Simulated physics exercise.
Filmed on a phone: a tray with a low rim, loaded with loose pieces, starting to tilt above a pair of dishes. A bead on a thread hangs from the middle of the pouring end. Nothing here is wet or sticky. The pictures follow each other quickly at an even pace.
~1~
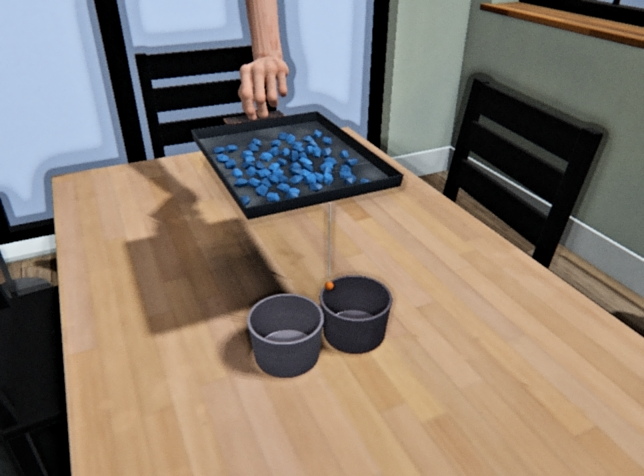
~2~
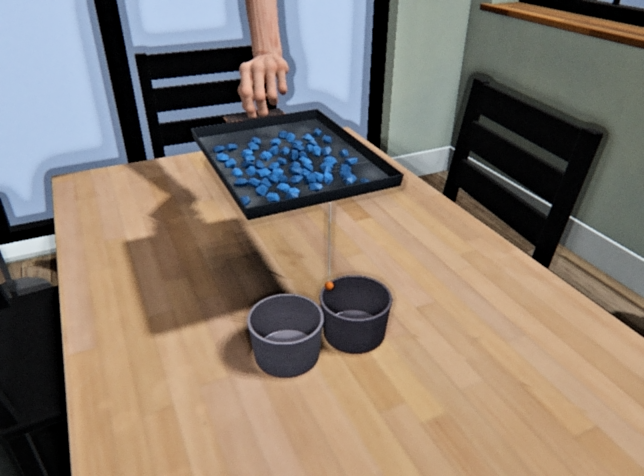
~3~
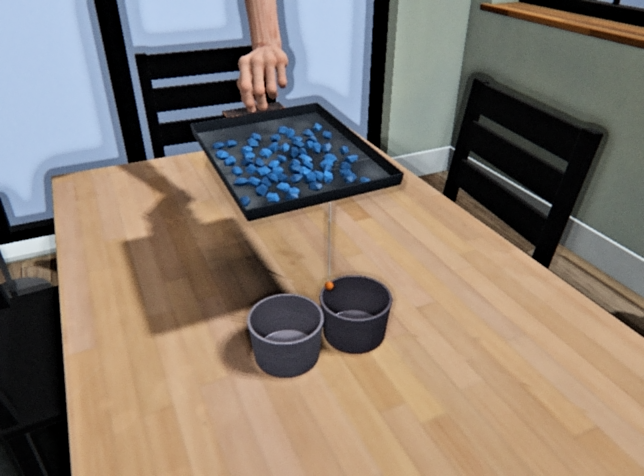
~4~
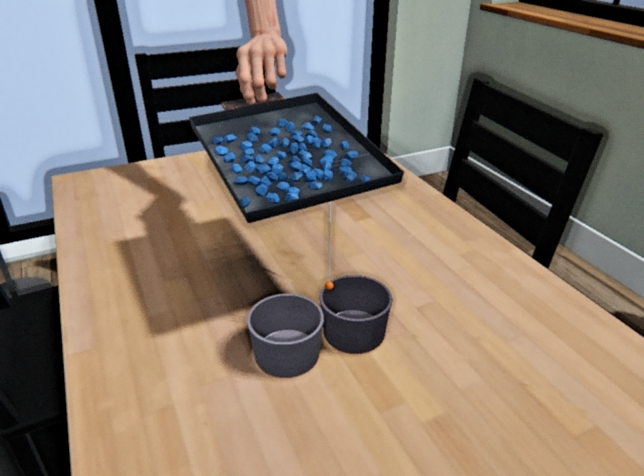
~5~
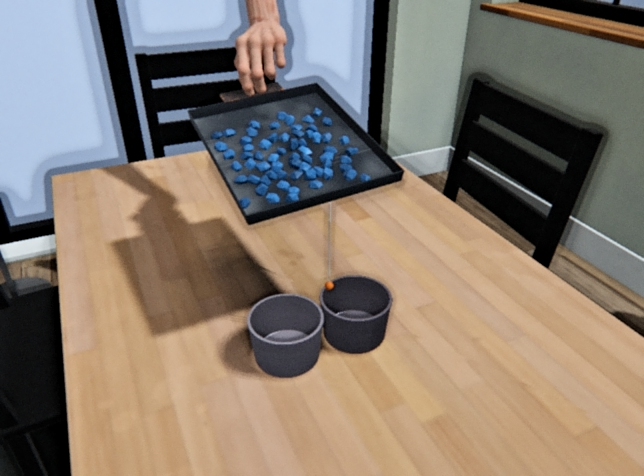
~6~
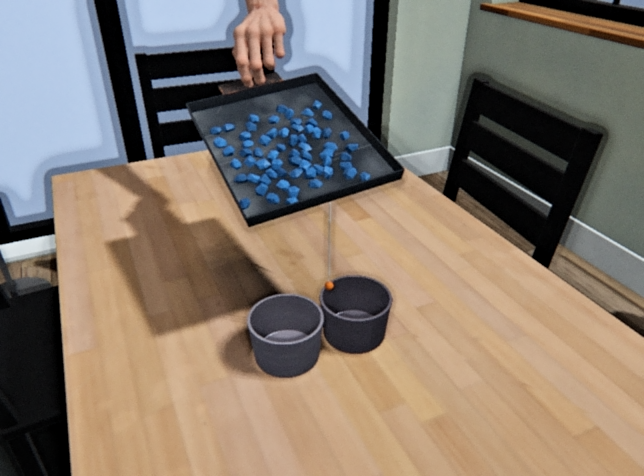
At a wooden table, a hand slightly tilts a tray of blue stones above two dishes.
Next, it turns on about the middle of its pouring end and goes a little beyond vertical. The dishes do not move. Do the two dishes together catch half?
The two hold more than half of the load.
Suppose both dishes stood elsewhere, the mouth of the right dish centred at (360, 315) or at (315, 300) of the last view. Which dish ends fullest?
In turn: The left one; left.
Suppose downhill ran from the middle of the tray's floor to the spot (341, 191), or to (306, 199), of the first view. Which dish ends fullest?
The first try: The right dish. The second: The dish on the left.
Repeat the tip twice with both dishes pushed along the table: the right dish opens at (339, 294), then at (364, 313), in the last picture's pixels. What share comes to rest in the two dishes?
Roughly 70 per cent, and 50 per cent.
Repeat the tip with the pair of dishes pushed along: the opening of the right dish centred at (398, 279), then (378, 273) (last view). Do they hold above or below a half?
The first try: Not half. The second: Under half.
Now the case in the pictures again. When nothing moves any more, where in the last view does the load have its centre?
Around (281, 353).
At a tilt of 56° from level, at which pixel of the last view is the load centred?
At about (282, 183).
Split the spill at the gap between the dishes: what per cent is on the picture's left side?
It comes to 60 per cent or so.
Shortly afterwards, tray tipped steeply; the whole lot on the tray.
Next, tray tipped right over; the bulk on the tray; a little in the left dish; only a few outside both.
Some moments later, tray tipped past a quarter turn; near two thirds in the left dish; near a third outside both.
In the end, tray tipped past a quarter turn; near two thirds in the left dish; none at all in the right dish; near a third outside both.
